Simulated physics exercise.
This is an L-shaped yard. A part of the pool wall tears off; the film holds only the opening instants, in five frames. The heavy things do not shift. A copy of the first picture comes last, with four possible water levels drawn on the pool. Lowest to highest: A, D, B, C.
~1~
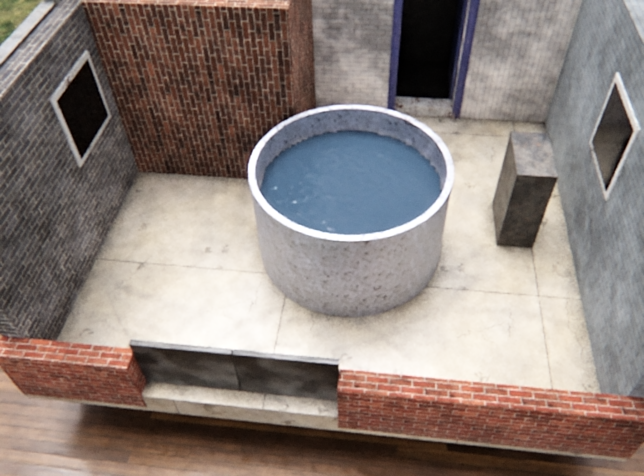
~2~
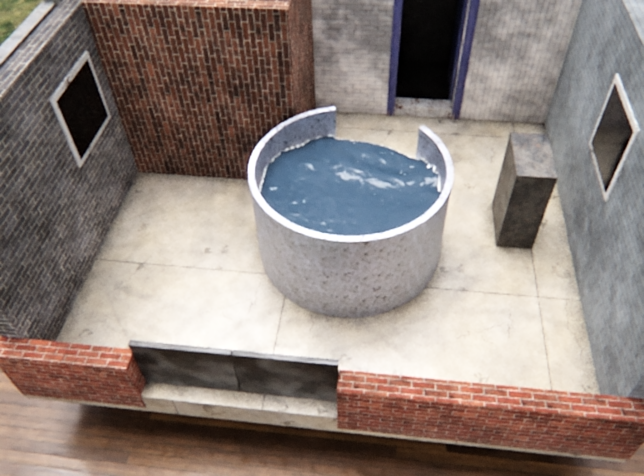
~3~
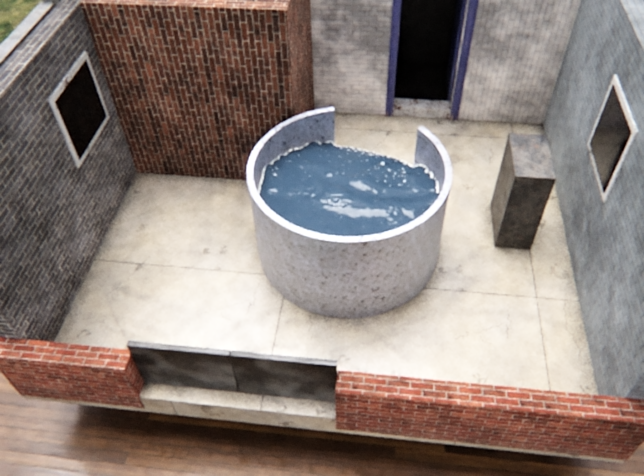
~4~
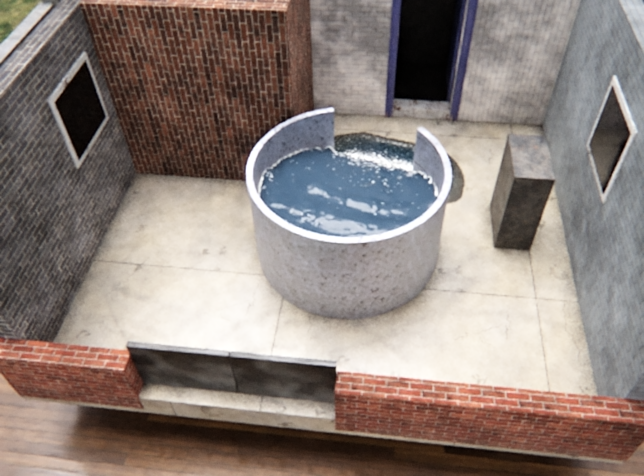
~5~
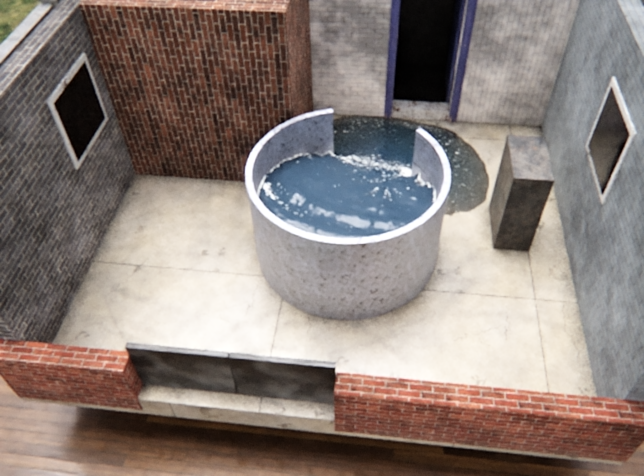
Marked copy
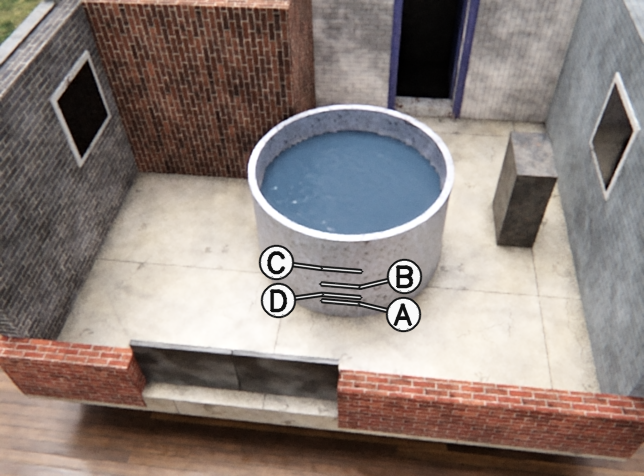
To begin with, a round stone pool of still blue water stands in a walled yard with brick and grey walls. A section of its back wall disappears and the water churns with white foam. Water then emerges behind the pool, spreading a dark wet patch across the pale floor towards the grey block on the right.
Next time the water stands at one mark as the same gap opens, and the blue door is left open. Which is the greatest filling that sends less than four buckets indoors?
Line D.
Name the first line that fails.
B.
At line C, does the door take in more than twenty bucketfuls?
Yes.
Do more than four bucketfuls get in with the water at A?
No.
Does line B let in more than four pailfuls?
Yes, it does.
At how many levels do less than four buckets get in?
Two of them.
On the marked copy, A at (341, 302); B at (340, 285); C at (340, 269); D at (341, 295); from the bottom up A, D, B, C.
With A, nothing gets over.
With B, about 11 bucketfuls get in.
With C, dozens of bucketfuls pour in.
With D, a bucket or two gets in.
